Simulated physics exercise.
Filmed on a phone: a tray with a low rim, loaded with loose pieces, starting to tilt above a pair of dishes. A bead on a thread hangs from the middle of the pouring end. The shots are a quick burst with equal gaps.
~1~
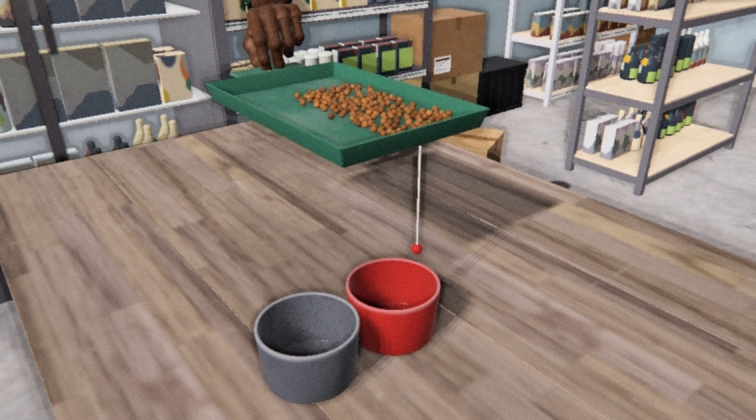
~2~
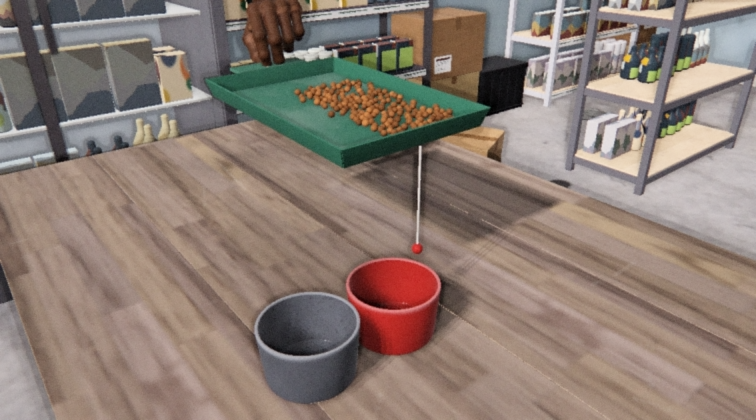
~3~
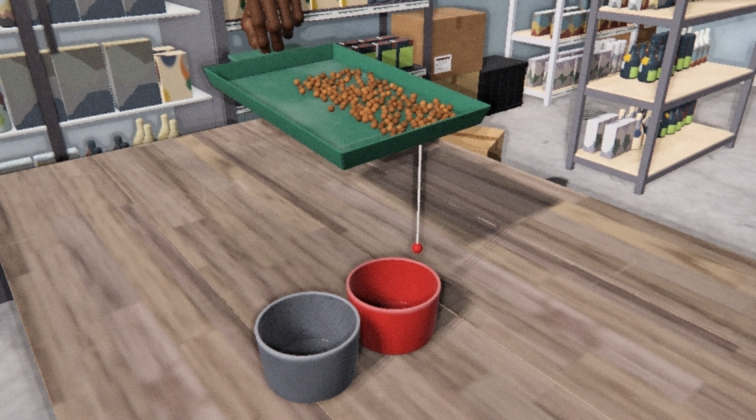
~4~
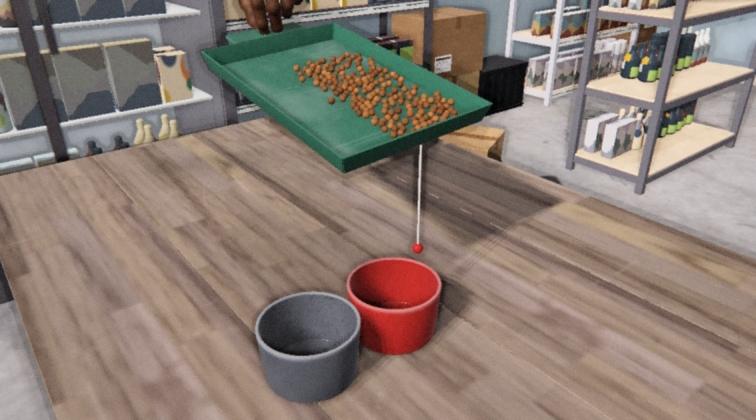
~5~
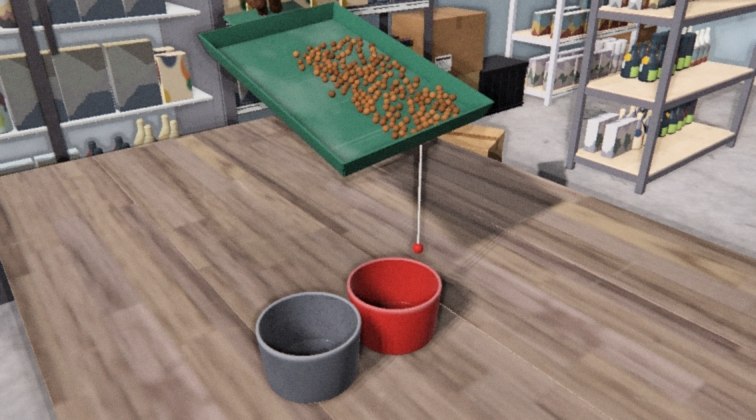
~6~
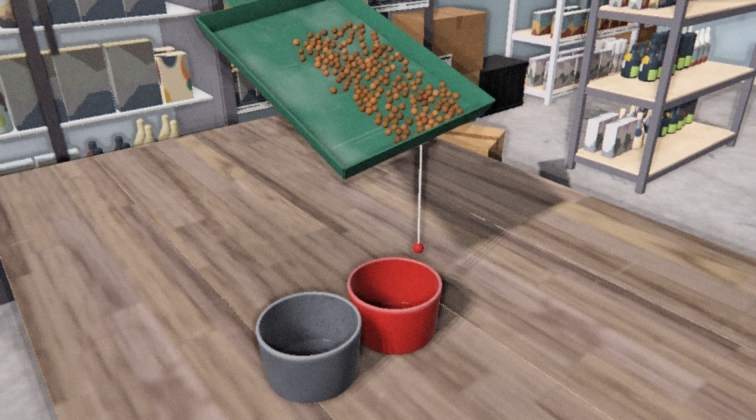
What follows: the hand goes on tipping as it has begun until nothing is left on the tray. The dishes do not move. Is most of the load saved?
Together they catch over half.
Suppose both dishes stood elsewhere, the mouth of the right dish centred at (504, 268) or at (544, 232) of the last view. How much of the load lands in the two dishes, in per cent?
In turn 20 and 0 in a hundred.
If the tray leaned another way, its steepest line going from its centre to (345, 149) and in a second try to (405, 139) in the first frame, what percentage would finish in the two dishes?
In turn 70 and 20 in a hundred.
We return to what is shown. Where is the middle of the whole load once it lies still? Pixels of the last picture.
Roughly at (378, 332).
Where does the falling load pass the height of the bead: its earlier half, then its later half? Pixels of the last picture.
Early half (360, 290), late half (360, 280).
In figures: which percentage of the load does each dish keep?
For the left dish some 20 %, for the right dish some 50 %.
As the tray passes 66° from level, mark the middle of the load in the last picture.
Close to (372, 169).
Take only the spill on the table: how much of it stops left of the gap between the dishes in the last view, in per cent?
Some 50 per cent.
Soon, tray tipped steeply; most on the tray; a stray few in the left dish; a stray few in the right dish; a stray few outside both; about a quarter in the air.
A while on, tray tipped past a quarter turn; a small part on the tray; about a quarter in the left dish; about a third in the right dish; about a quarter outside both; about a quarter in the air.
Towards the end, tray tipped past a quarter turn; about a quarter in the left dish; about half in the right dish; about a quarter outside both; a stray few in the air.
Finally, tray tipped past a quarter turn; about a quarter in the left dish; about half in the right dish; about a quarter outside both; a stray few in the air.
